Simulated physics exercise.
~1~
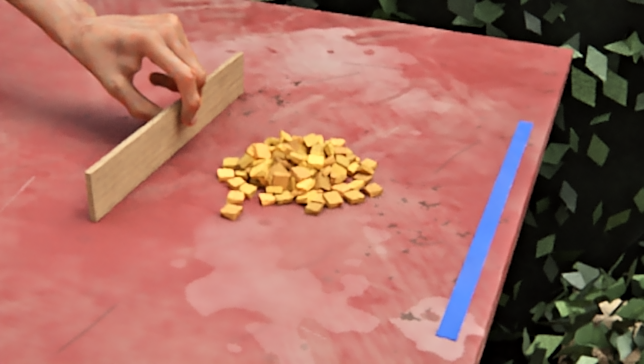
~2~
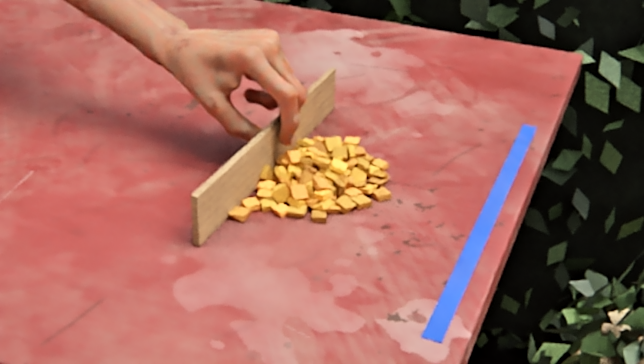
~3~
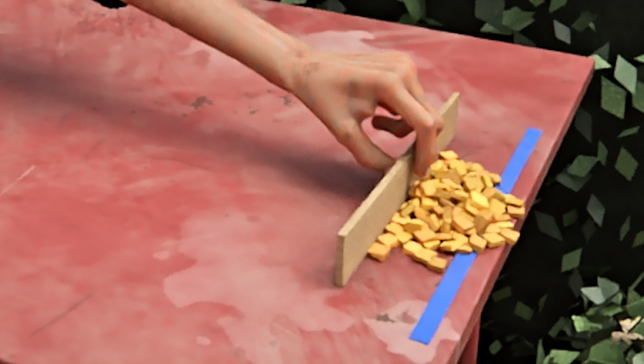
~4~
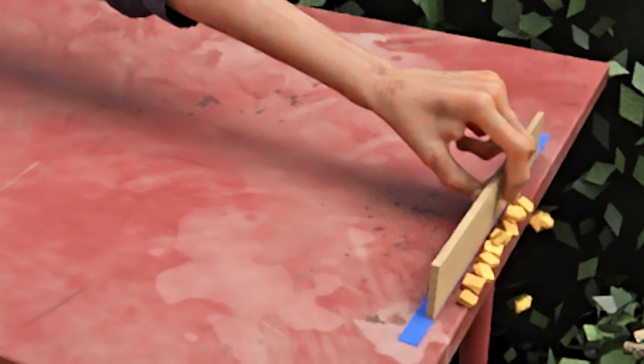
Hand sliding a wooden strip rightward across a red tabletop, pushing yellow chunks past blue tape until most drop off the edge.
